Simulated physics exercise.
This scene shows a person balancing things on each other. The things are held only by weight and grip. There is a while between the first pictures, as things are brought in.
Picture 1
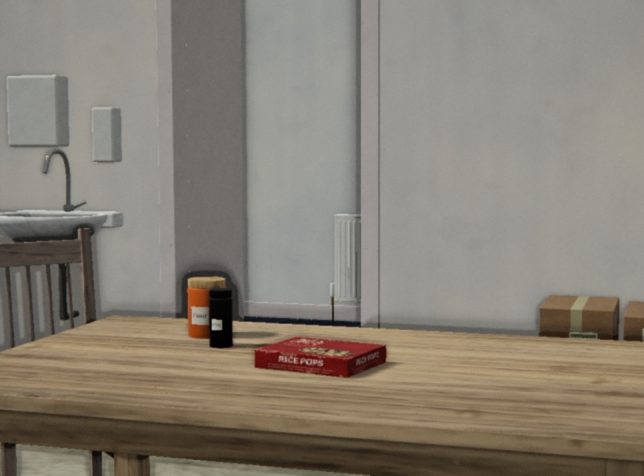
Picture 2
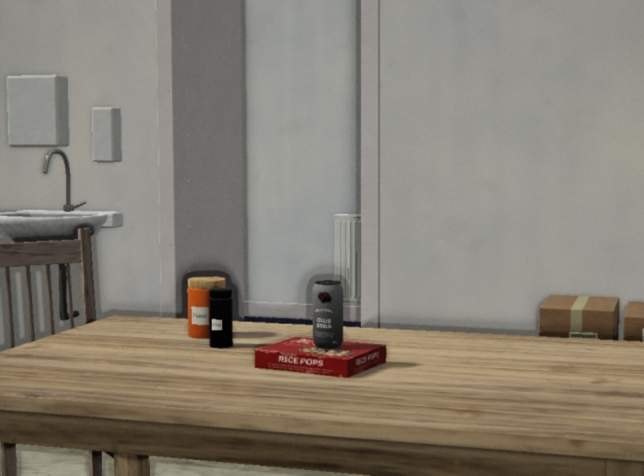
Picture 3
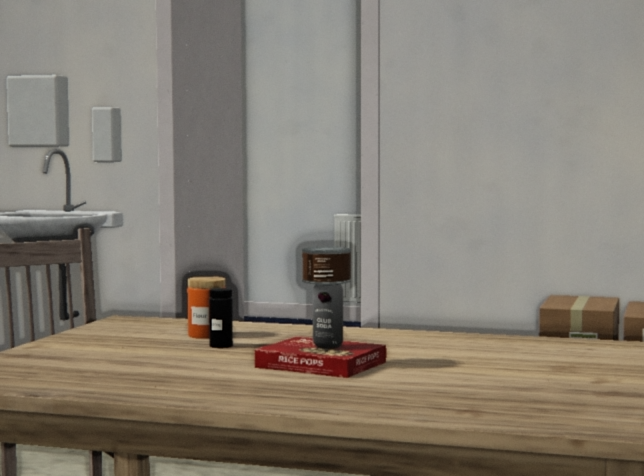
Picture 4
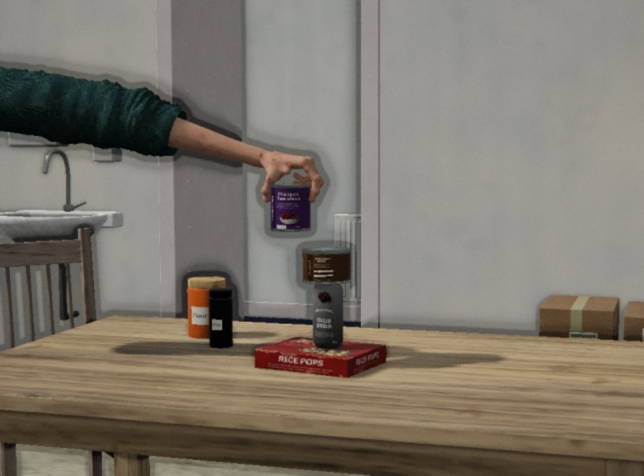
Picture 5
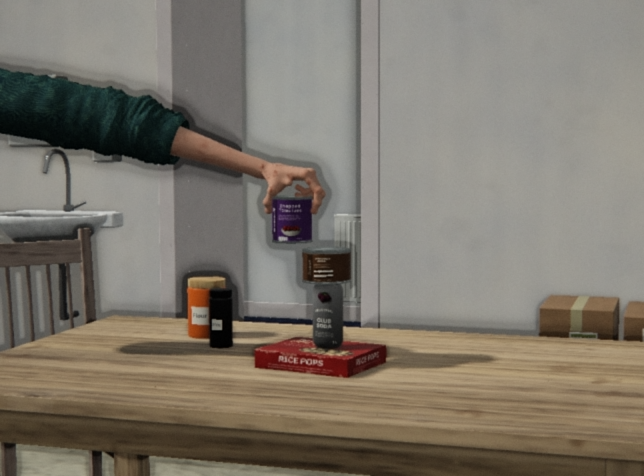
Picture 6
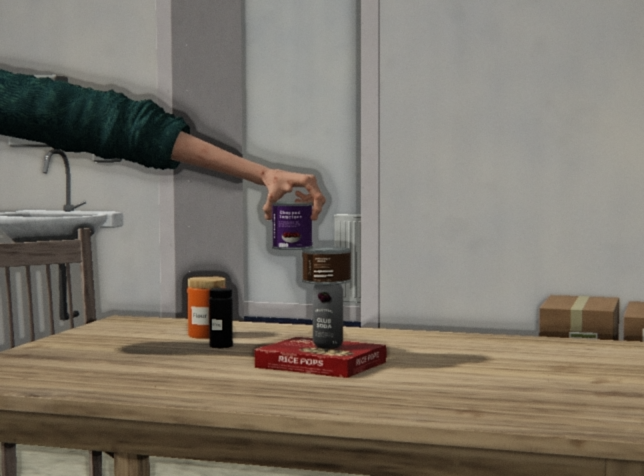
On a wooden table, items get stacked on a red packet, and a hand lowers a purple pot onto the brown tub.
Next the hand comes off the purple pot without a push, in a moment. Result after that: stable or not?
Not stable.
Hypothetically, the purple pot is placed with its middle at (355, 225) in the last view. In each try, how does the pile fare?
Well, it topples after that.
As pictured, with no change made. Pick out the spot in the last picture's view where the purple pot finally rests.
Around (169, 343).
Then, 0.30 s later than the last frame, purple pot now fallen.
Then, 0.50 s later than the last frame, things are still on the move.
Then, 0.60 s later than the last frame, as before.
Then, 1.30 s later than the last frame, nothing new.
When it is over, fallen, purple pot; the other 5 as before. End places, in pixels of the last picture, purple pot near (169, 343). The pile comes apart.
